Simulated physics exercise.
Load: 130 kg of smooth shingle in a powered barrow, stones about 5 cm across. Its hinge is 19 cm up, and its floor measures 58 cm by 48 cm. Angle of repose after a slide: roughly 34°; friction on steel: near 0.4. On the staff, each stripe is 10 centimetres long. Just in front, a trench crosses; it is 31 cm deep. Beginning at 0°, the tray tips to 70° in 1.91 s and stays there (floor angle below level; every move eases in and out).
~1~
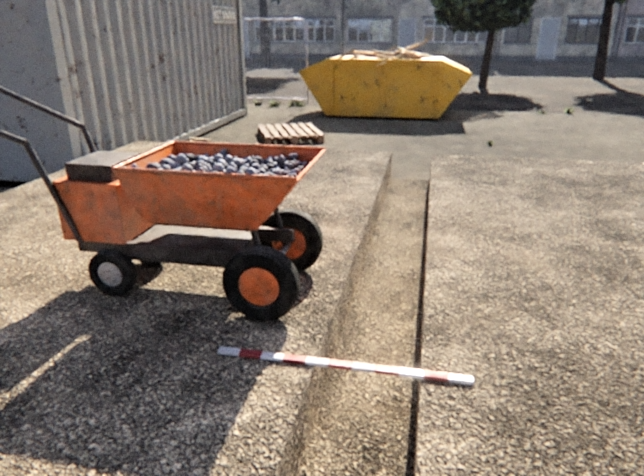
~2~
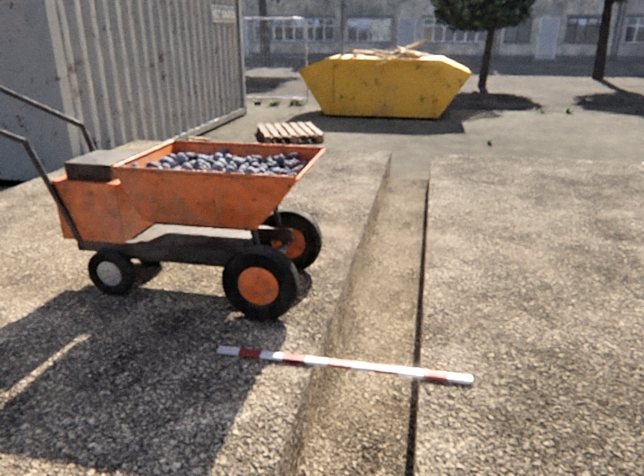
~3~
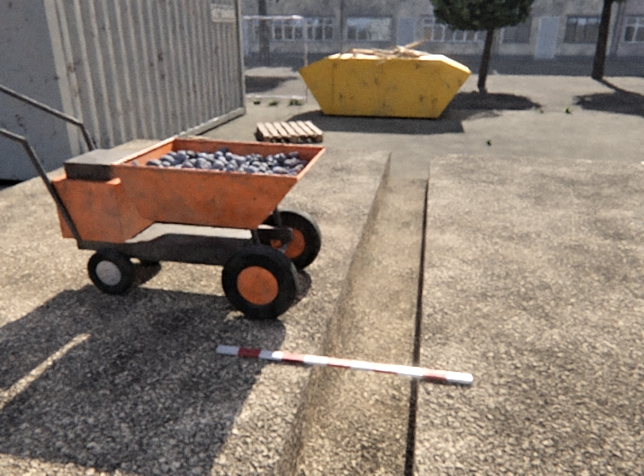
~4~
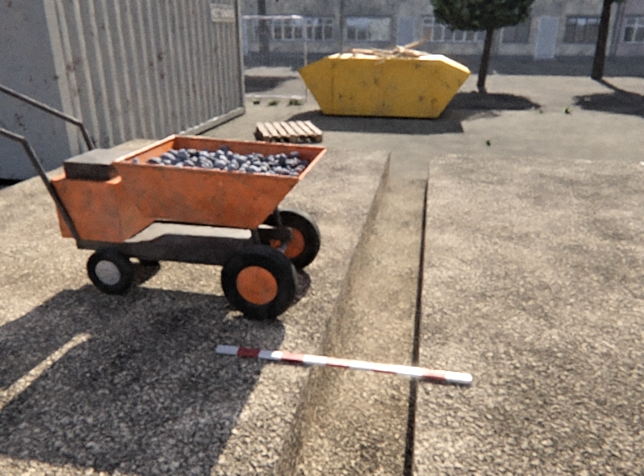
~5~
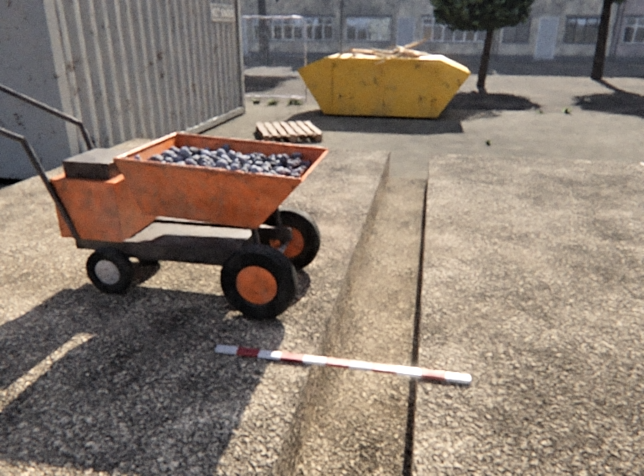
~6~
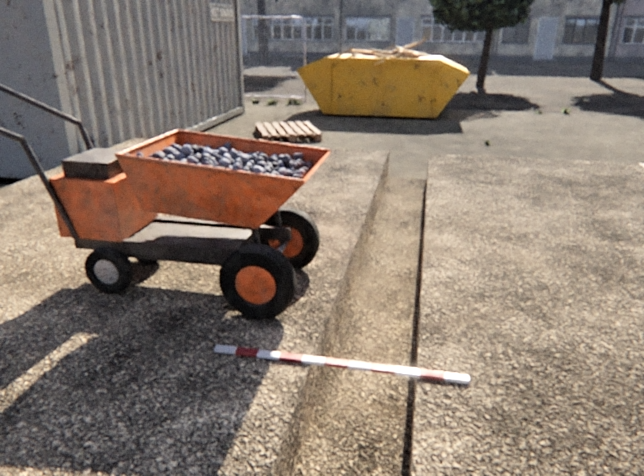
An orange cart heaped with dark, rounded stones stands at left on sunlit, gritty paving in an open yard, seen from slightly above and to one side. A red-and-white staff lies across a shallow trench to its right, with a grey corrugated container behind and a yellow skip farther back. The cart stays still at first, then its tray tilts very slightly, rear rising, while the view barely shifts.
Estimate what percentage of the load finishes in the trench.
Roughly 61 percent.
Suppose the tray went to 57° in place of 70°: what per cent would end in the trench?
Roughly 60 per cent would end in the trench.
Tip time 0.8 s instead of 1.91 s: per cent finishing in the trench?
Around 40 per cent would end in the trench.
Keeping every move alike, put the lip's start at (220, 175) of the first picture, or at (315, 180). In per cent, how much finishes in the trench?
About 100 per cent first, then about 40 per cent.
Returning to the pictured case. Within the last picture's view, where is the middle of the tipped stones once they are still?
Somewhere near pixel (407, 336).
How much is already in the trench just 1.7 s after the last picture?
Something like 40 in a hundred.
Then, 1.1 s after the last picture the floor is at 59°, 95 % in the tray, 5 % in the trench; the foremost stones are at (409, 270).
Then, 1.7 s after the last picture the floor is at 70°, 31 % in the tray, 38 % in the trench, 31 % past the trench; the foremost stones are at (537, 301).
Then, 2.1 s after the last picture the floor is at 70°, 9 % in the tray, 51 % in the trench, 40 % past the trench; the foremost stones are at (593, 312).
Then, 4.0 s after the last picture the floor is at 70°, 0 % in the tray, 61 % in the trench, 39 % past the trench; the foremost stones are at (605, 313).
